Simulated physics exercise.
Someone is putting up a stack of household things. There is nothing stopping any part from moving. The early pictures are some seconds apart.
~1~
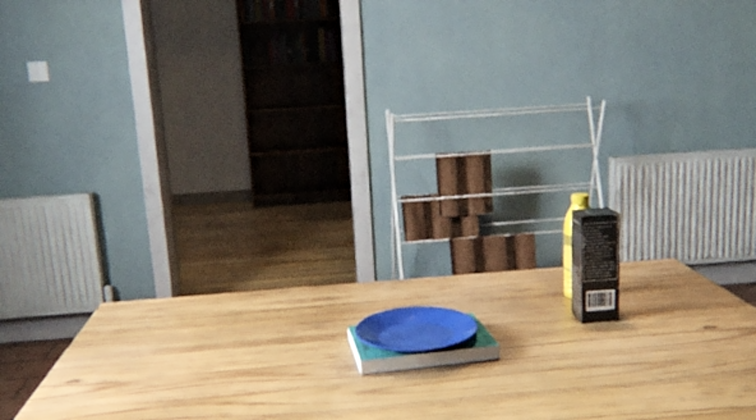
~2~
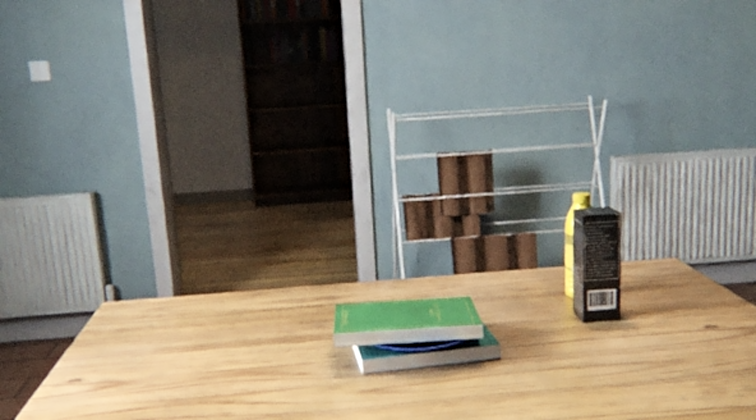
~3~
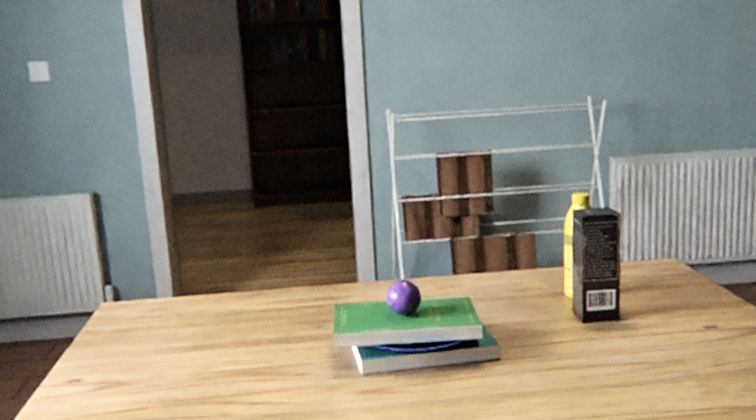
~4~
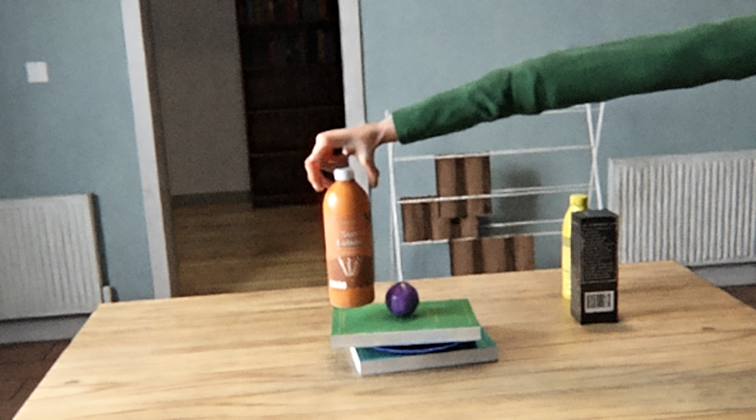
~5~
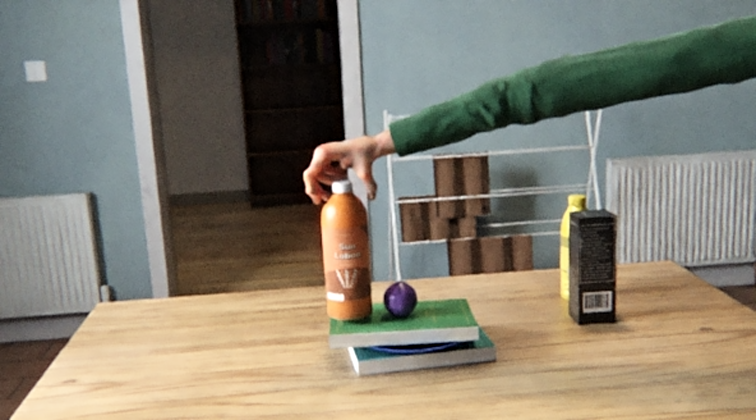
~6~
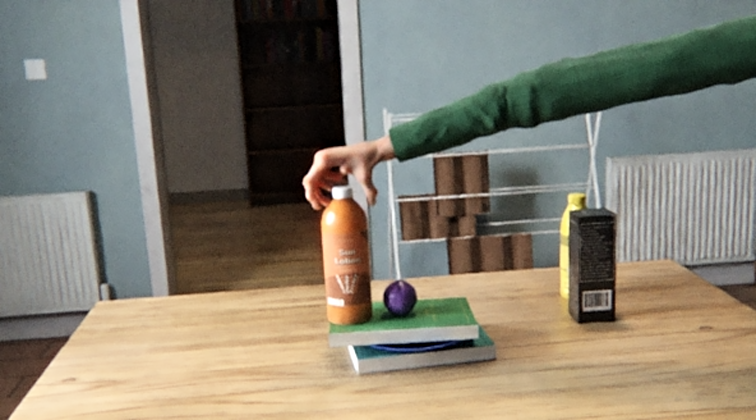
On a wooden table in a blue-walled room, a blue plate rests on a book beside a black carton and yellow bottle. A green book appears on the plate, then a purple ball on top. A green-sleeved arm lowers an orange bottle onto the green book, left of the ball.
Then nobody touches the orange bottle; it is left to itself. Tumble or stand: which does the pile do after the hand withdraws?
The stack stays intact.
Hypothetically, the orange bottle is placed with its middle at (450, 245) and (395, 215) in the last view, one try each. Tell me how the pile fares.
It survives in the first case and caves in in the second case.
Then, 0.20 s past the last view, nothing moves.
Then, 0.70 s past the last view, orange bottle resting near (347, 254).
Finally, all 7 still in place. Final places as the last picture's camera would see them, orange bottle near (347, 254). The pile keeps its balance.
